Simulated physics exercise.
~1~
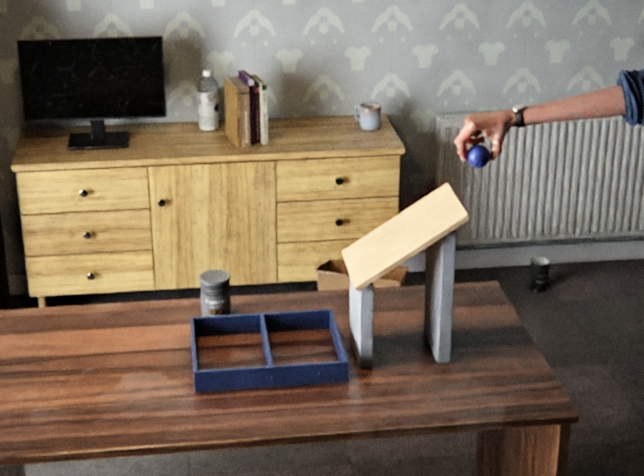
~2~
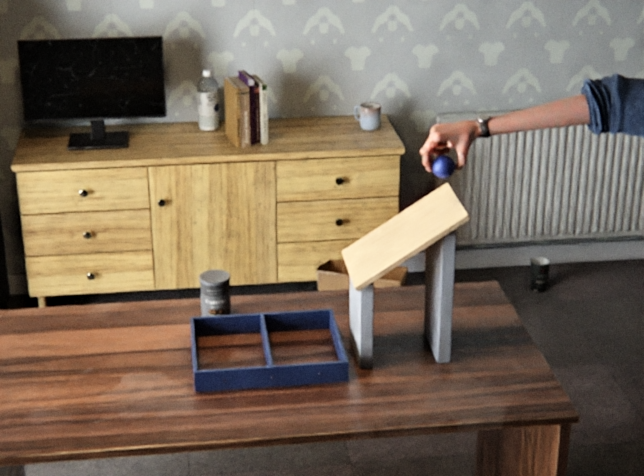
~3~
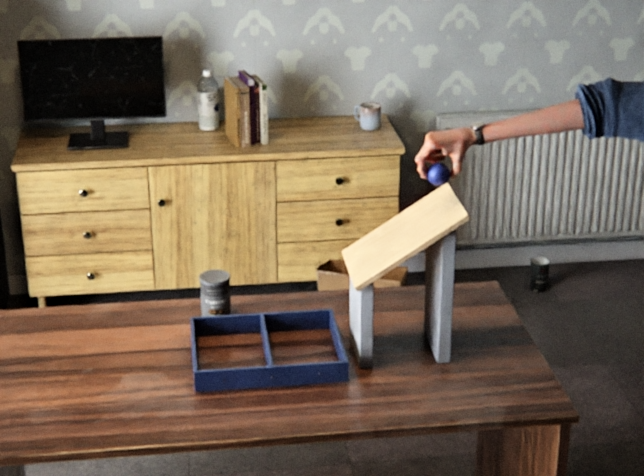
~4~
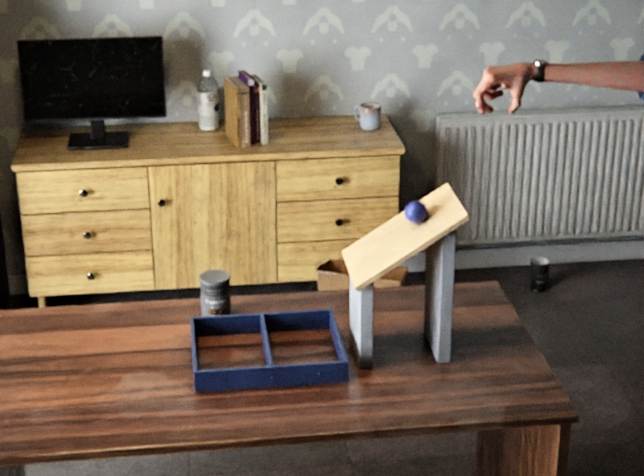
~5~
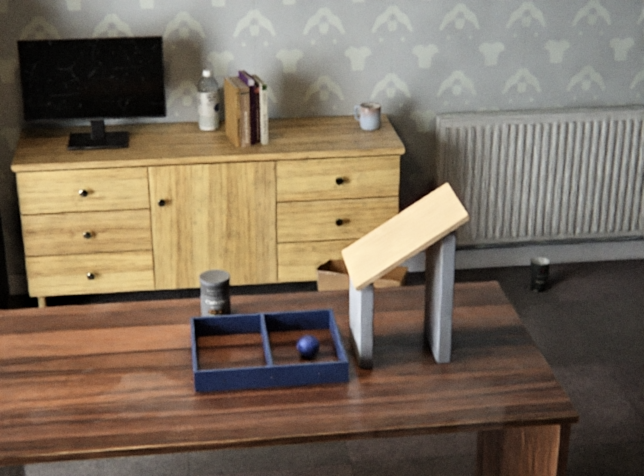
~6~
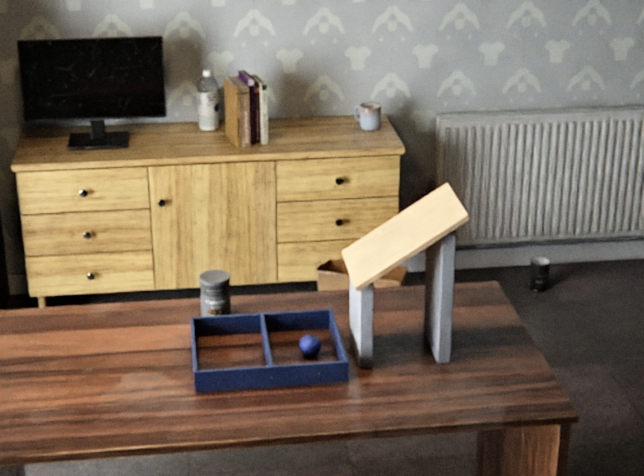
On a wooden table, a hand releases a blue ball that rolls down a slanted board into the tray's nearer bay.
